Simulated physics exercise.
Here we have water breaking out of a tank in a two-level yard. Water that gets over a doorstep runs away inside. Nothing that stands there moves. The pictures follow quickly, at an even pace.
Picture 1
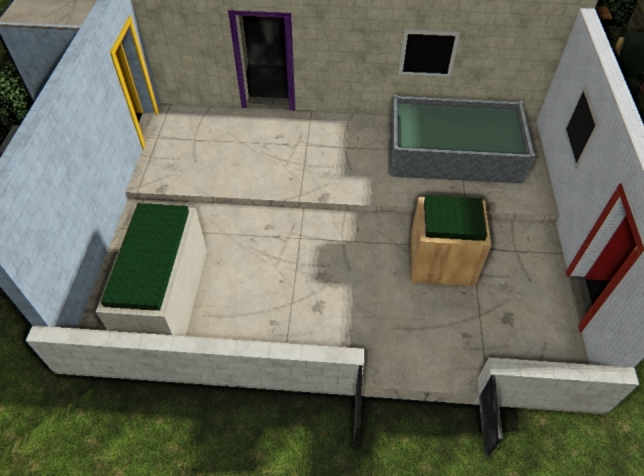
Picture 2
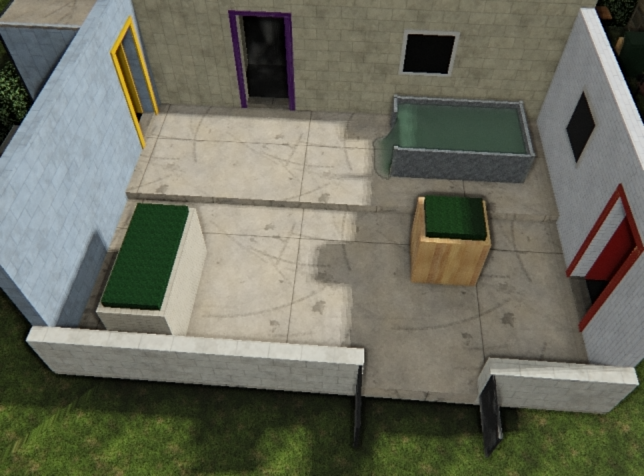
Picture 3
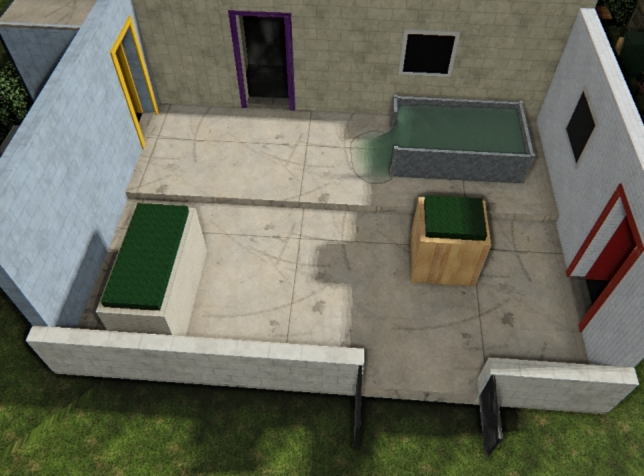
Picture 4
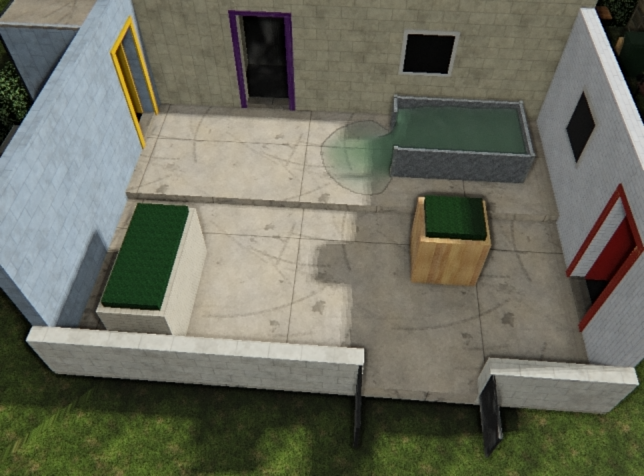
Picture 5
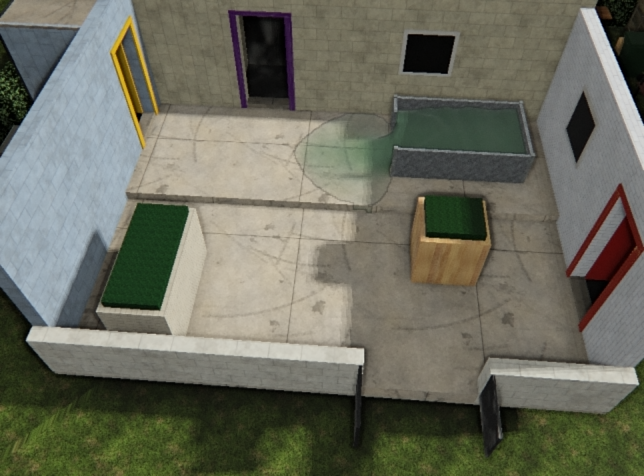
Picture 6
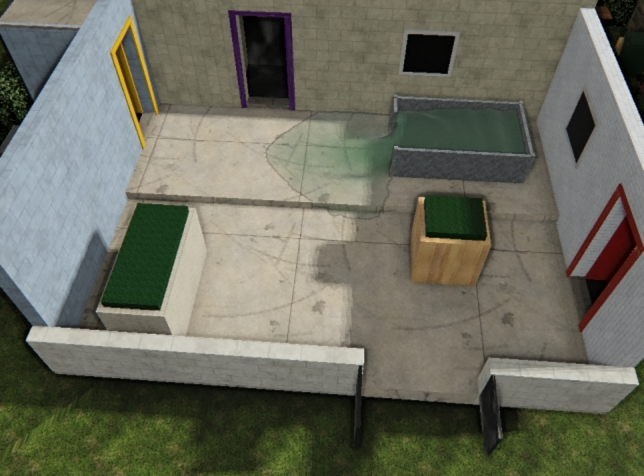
Greenish water poured out of the left end of a gray tank by the back wall, spreading in a widening, rounded sheet leftward across the upper level of the walled concrete yard.
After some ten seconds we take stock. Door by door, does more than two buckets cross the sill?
In the end: The red door stays under that; the purple door stays under that; the yellow door takes more than that.
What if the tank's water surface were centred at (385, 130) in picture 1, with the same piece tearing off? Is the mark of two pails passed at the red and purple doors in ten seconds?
In short: Red door takes less; purple door holds.
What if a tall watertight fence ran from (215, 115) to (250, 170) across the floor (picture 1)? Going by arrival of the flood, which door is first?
The purple one.
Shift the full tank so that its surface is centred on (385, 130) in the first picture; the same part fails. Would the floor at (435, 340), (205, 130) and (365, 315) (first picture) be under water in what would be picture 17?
In turn: Free of water, wet, free of water.
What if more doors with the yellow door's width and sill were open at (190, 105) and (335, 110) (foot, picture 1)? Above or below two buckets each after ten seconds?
As listed: Takes more, lets less in.
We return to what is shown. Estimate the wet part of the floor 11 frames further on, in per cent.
Close to 45 %.
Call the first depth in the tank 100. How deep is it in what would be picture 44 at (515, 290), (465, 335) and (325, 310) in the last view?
About 0, 0 and 4 per cent.
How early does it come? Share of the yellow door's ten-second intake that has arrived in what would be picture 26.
Some 50 per cent.
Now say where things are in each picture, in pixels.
Still water in the open tank at (460, 128), in the first picture.
Water pours out at (395, 147) and has run to (385, 175), in the second picture.
Water pours out at (395, 149) and has run to (354, 145), in the third picture.
Water pours out at (394, 150) and has run to (327, 144), in the fourth picture.
The front is at (299, 149), out from the gap at (395, 149), in the fifth picture.
Water pours out at (394, 150) and has run to (270, 156), in the sixth picture.
A moment on, water covers 30 % of the floor; the red door not reached, the purple door wet at the sill, nothing in, the yellow door not reached.
Next, water covers 45 % of the floor; the red door not reached, the purple door wet at the sill, nothing in, the yellow door wet at the sill, nothing in.
Then, water covers 55 % of the floor; the red door not reached, the purple door under two buckets in, the yellow door over two buckets in.
Later, water covers 60 % of the floor; the red door not reached, the purple door under two buckets in, the yellow door far over two buckets in.
In the end, water covers 75 % of the floor; the red door not reached, the purple door under two buckets in, the yellow door far over two buckets in.
